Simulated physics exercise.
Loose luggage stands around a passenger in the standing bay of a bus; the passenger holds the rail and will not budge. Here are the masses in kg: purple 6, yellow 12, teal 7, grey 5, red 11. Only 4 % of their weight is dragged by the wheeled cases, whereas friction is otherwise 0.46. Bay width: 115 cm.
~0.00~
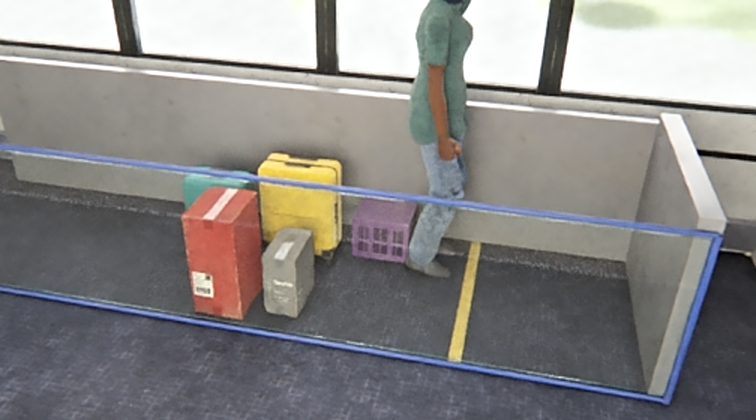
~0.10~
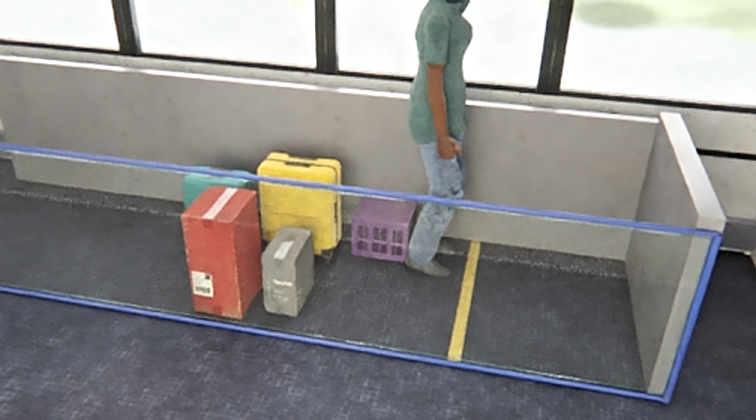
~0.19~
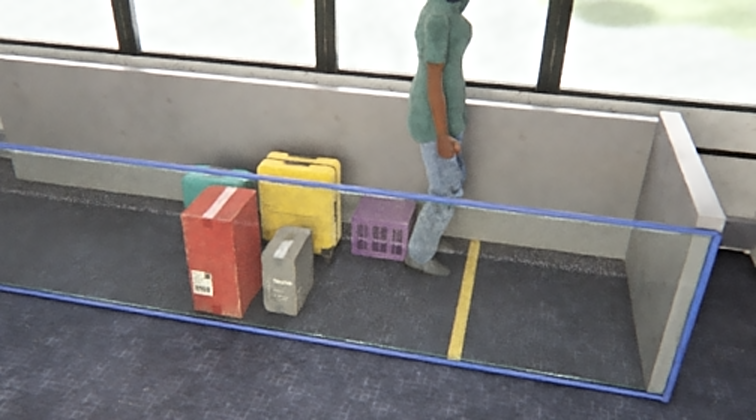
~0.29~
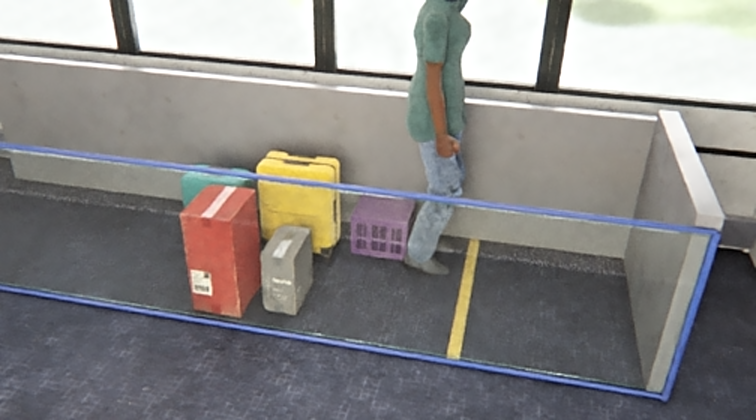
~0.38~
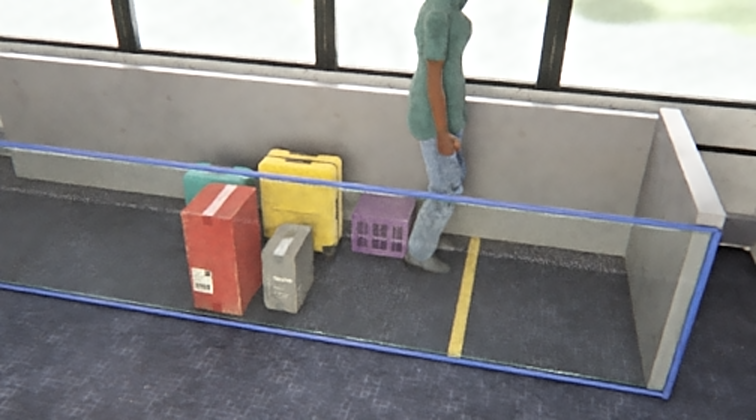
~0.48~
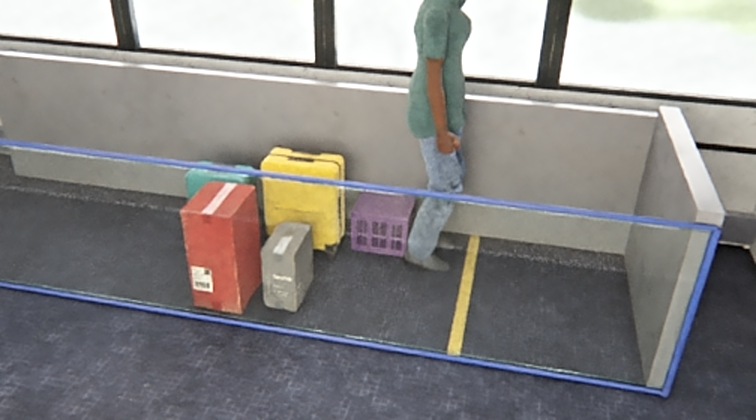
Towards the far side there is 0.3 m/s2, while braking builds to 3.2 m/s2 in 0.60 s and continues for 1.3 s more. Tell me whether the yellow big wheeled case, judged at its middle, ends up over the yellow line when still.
The yellow big wheeled case does not get over the yellow line.
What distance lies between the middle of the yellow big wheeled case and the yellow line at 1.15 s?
Position: About 85 cm short.
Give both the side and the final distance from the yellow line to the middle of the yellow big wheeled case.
Short side, near 85 cm.
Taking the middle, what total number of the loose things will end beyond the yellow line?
That would be 0 of them.
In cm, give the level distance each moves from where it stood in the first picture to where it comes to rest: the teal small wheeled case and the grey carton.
Teal small wheeled case about 30, grey carton about 0.
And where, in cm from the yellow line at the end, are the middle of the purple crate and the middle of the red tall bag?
The purple crate ends 50 cm short and the red tall bag ends 130 cm short.
After 0.75 s the yellow big wheeled case is 88 cm short of the yellow line, tilted 0°, near (323, 206) in the last picture's view.
After 1.15 s the yellow big wheeled case is 86 cm short of the yellow line, tilted 0°, near (324, 211) in the last picture's view.
After 1.65 s the yellow big wheeled case is 84 cm short of the yellow line, tilted 0°, near (325, 215) in the last picture's view.
When all is still (2.7 s), purple crate stops short of the yellow line; yellow big wheeled case stops short of the yellow line; teal small wheeled case stops short of the yellow line; grey carton stops short of the yellow line; red tall bag stops short of the yellow line.
